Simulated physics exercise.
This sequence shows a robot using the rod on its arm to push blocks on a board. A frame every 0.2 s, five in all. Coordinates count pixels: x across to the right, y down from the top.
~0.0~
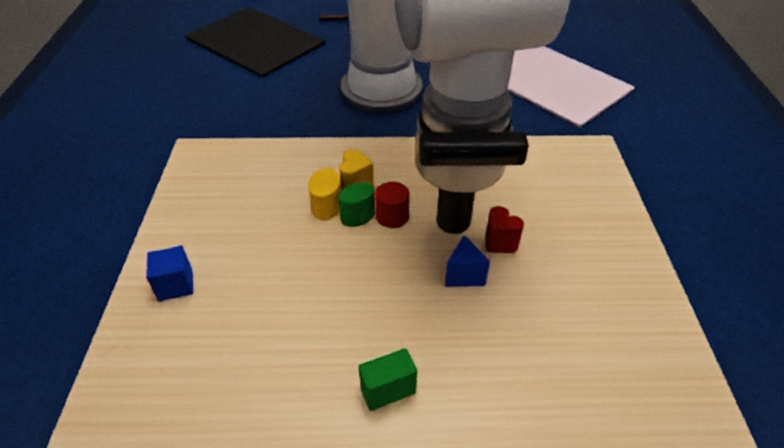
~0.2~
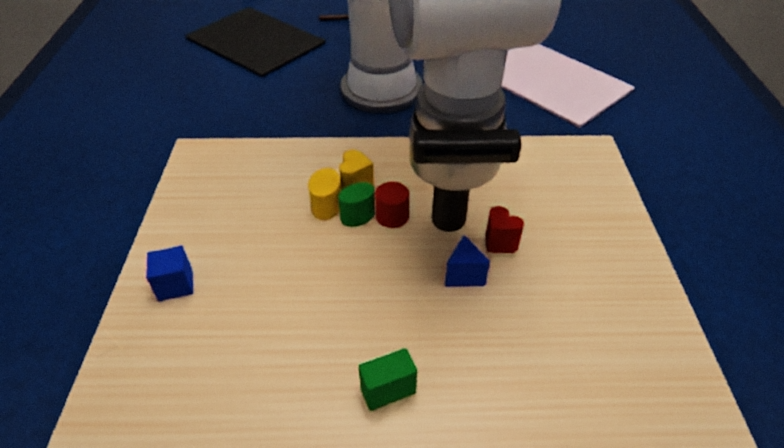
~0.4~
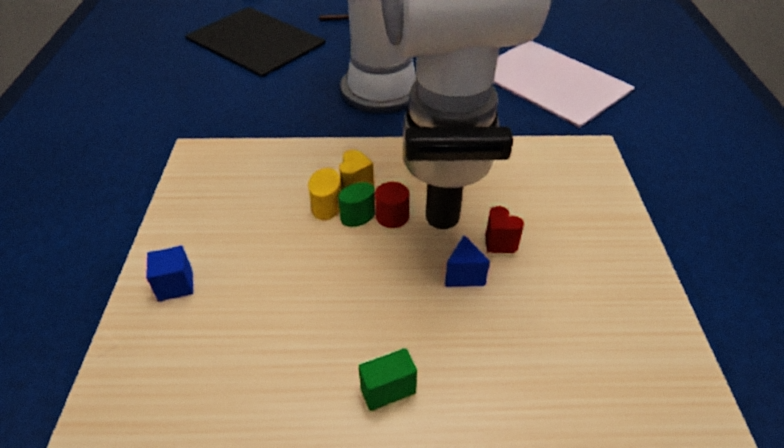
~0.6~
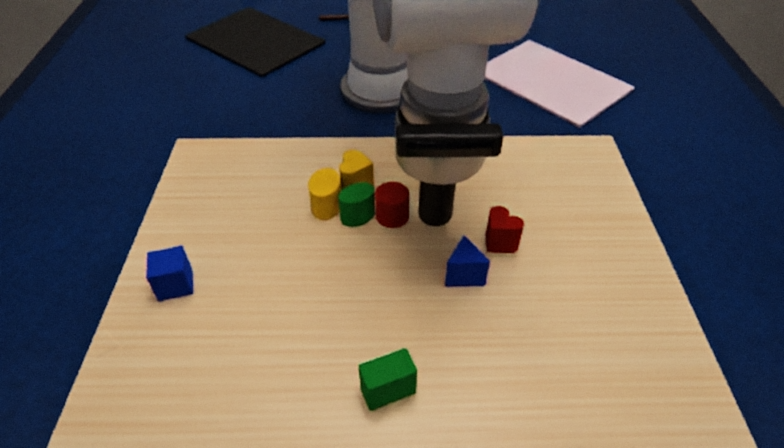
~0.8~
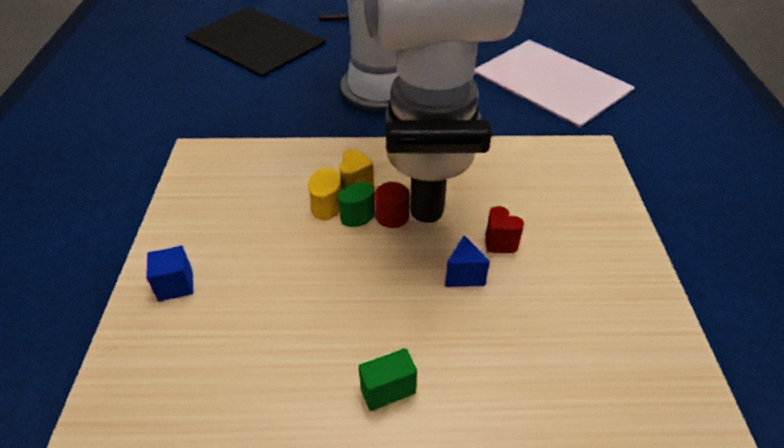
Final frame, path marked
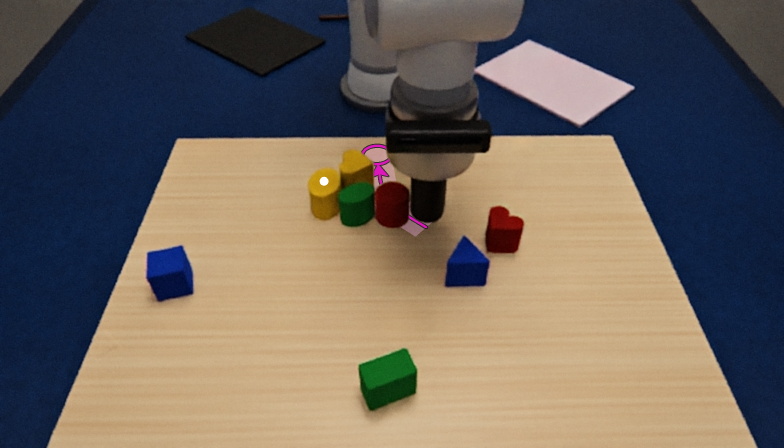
A white robot arm with a black rod stands over a pale wooden board on a blue surface, seen from above and in front by a still camera. Two yellow blocks, a green one and a red cylinder cluster left of the rod, with a red heart and blue triangle to its right, a blue cube far left and a green block near the front. The rod slides slowly left toward the red cylinder, while every block stays still.
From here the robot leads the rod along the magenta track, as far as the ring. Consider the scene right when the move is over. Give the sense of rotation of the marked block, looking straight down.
Bird's-eye view: Clockwise.
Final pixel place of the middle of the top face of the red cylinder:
At roughly (350, 169).
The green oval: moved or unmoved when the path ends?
It shifts position.
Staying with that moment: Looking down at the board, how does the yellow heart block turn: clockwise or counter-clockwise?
Rotates clockwise.
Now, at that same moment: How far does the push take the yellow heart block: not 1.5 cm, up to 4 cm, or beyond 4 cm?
From 1.5 to 4 cm.
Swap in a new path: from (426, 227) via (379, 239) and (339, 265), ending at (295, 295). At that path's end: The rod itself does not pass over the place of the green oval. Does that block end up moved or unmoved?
Shifted out of place.
Drawn move, from (426, 227) over (395, 206) and (380, 180) to (377, 155); the dot is on the yellow oval.
On the path given first. One third of the way, rod (395, 191); yellow oval (309, 182), turned 30° clockwise; yellow heart block (349, 158), turned 15° clockwise; green oval (339, 189), turned 75° anticlockwise; red cylinder (363, 175).
Two thirds of the way, rod (380, 165); yellow oval (305, 183), turned 35° clockwise; yellow heart block (338, 151), turned 25° clockwise; green oval (336, 189), turned 85° anticlockwise; red cylinder (350, 169).
At the end, rod (377, 140); yellow oval (305, 183), turned 35° clockwise; yellow heart block (338, 151), turned 25° clockwise; green oval (336, 189), turned 85° anticlockwise; red cylinder (350, 169).
